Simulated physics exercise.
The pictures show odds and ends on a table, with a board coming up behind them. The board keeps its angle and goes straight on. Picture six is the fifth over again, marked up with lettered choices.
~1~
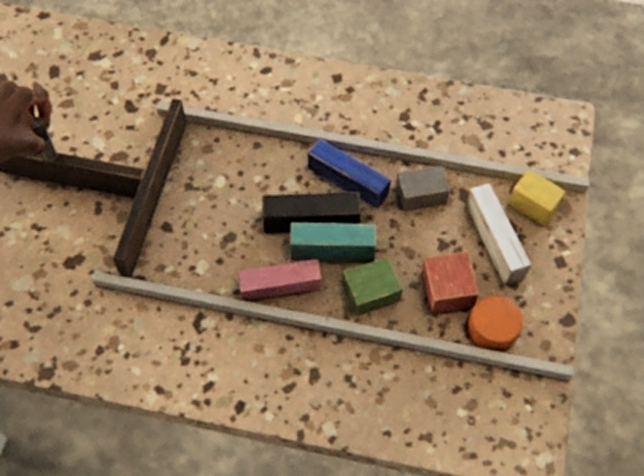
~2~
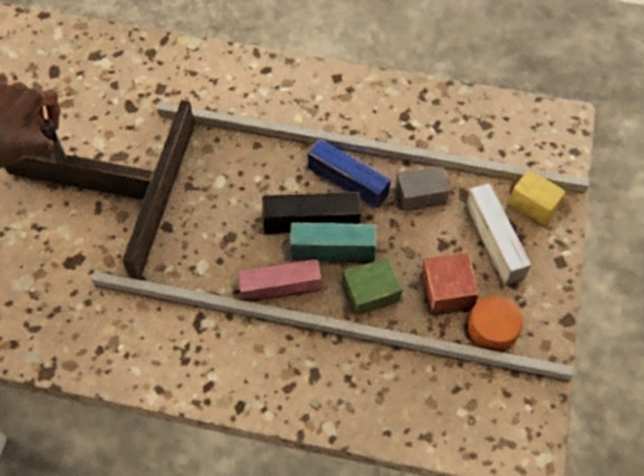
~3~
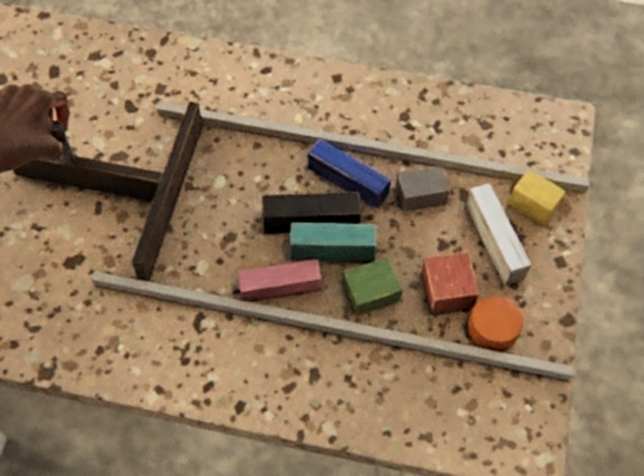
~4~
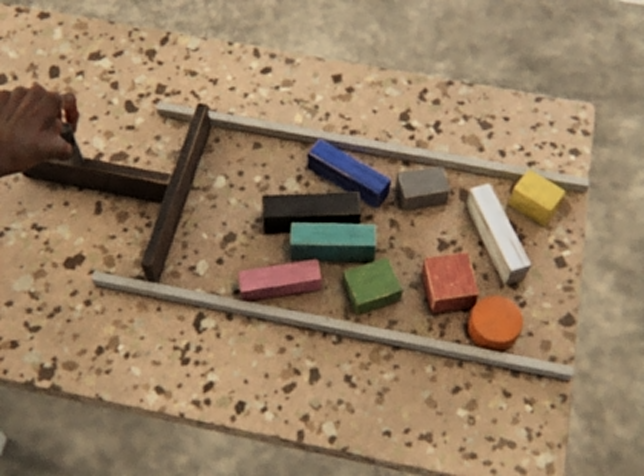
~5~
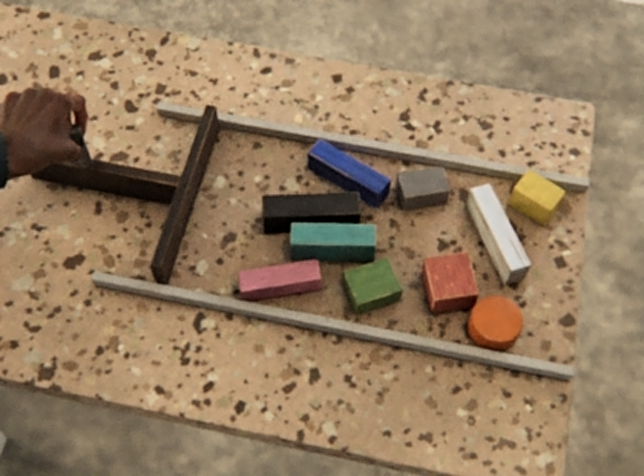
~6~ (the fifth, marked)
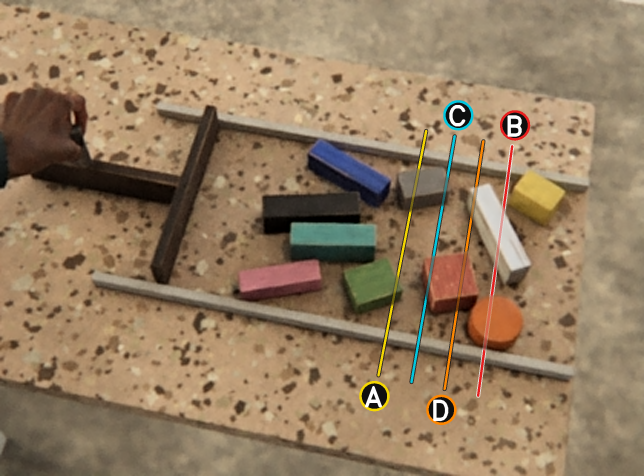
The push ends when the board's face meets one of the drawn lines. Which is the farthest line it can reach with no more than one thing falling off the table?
As far as mark C.
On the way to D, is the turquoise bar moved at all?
By then, yes.
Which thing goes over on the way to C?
The orange tin.
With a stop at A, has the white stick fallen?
No.
On the marked copy, A at (404, 244); B at (496, 262); C at (435, 250); D at (465, 256).
Following C. Soon after the start, board (274, 198); pink bar (304, 283); black stick (331, 217).
Later, board (364, 215); orange tin (506, 329); red block (505, 277).
In the end, board (434, 228); orange tin over the edge; red block (561, 278); one fallen.
As for the rest, A is within the limit but short; B drops five; D drops two.
